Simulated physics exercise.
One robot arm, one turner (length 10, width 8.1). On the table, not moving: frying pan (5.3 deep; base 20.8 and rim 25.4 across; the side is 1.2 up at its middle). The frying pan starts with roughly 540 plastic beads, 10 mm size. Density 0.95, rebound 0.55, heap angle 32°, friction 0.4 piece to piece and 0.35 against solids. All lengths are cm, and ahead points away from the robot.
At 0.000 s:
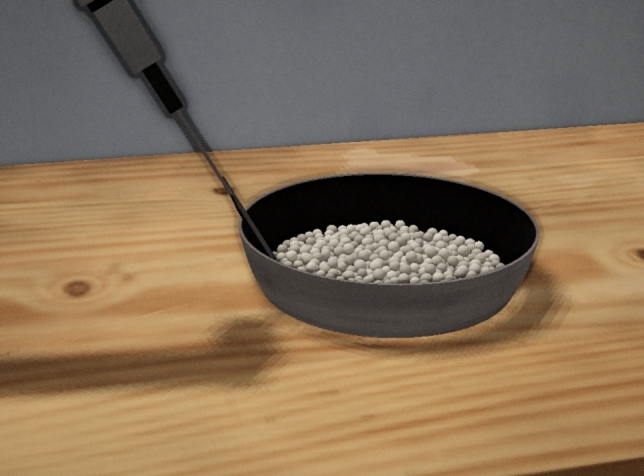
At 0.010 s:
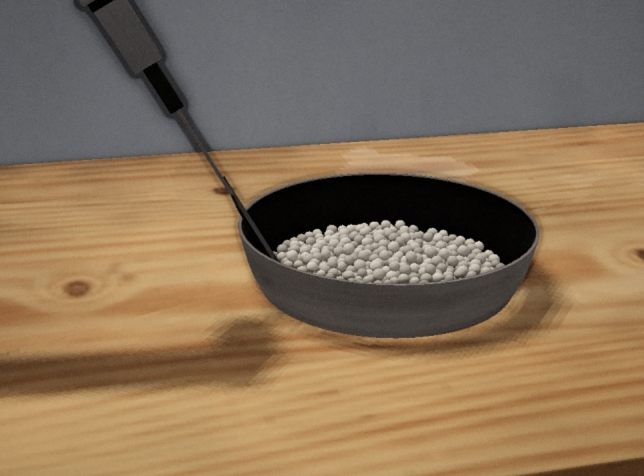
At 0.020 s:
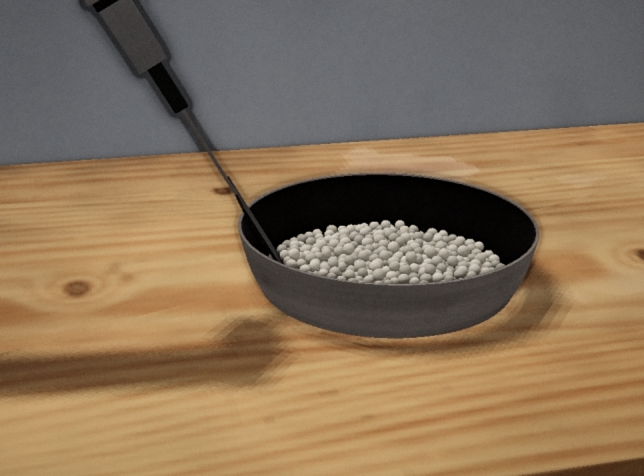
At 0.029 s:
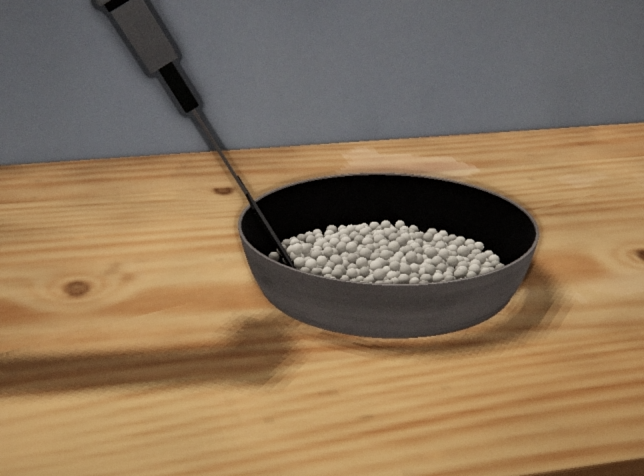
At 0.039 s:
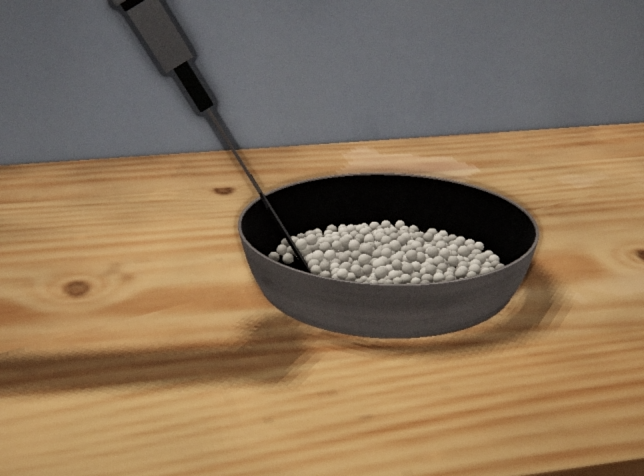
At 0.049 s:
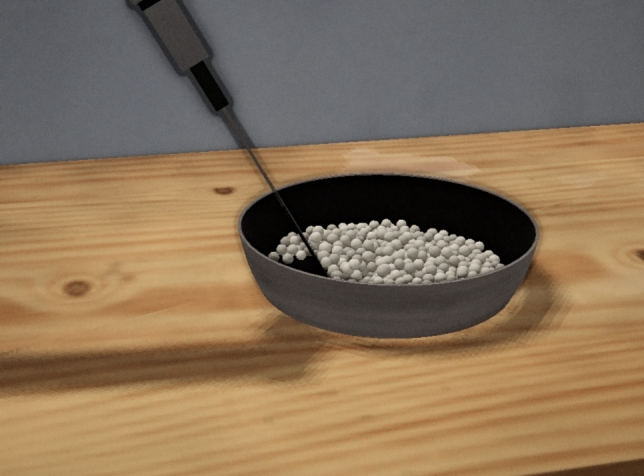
A robot arm's dark gray tool reaches down from the upper left toward a wooden table against a plain blue-gray wall, seen from slightly above by a still camera. A dark frying pan with a black inside sits right of centre, holding a low heap of small whitish beads. The tool's thin blade, inside the pan's left edge, barely shifts at first, then slides slowly rightward into the beads, nudging a few, while the pan stays still.
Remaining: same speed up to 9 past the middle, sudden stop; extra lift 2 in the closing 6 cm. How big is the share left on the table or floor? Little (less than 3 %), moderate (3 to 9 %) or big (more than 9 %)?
Answer: Big; more than 9 % of the plastic beads finish on the table or floor.
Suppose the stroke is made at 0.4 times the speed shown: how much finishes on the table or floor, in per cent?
About 0 per cent.
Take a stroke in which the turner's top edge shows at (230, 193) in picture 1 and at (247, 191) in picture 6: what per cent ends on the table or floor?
About 0 per cent.
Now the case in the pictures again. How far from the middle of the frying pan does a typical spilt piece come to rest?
Roughly 48 cm.
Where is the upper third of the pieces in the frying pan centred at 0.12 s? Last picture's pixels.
Near (431, 241).
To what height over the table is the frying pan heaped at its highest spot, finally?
Roughly 4.5 cm.
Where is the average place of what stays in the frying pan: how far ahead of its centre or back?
Roughly 4.5 cm ahead.
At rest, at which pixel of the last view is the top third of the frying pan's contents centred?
Around (481, 248).
By 0.09 s, sloping 61°, highest piece 7 above the table; 540 in the frying pan.
By 0.12 s, sloping 61°, highest piece 9 above the table; 540 in the frying pan.
By 0.34 s, sloping 61°, highest piece 8 above the table; 467 in the frying pan, 44 on the table or floor, 29 on the blade or in flight.
By 1.39 s, sloping 61°, highest piece 4 above the table; 467 in the frying pan, 73 on the table or floor.
Final count, 467 in the frying pan, 73 on the table or floor. That is 14 % on the table or floor.
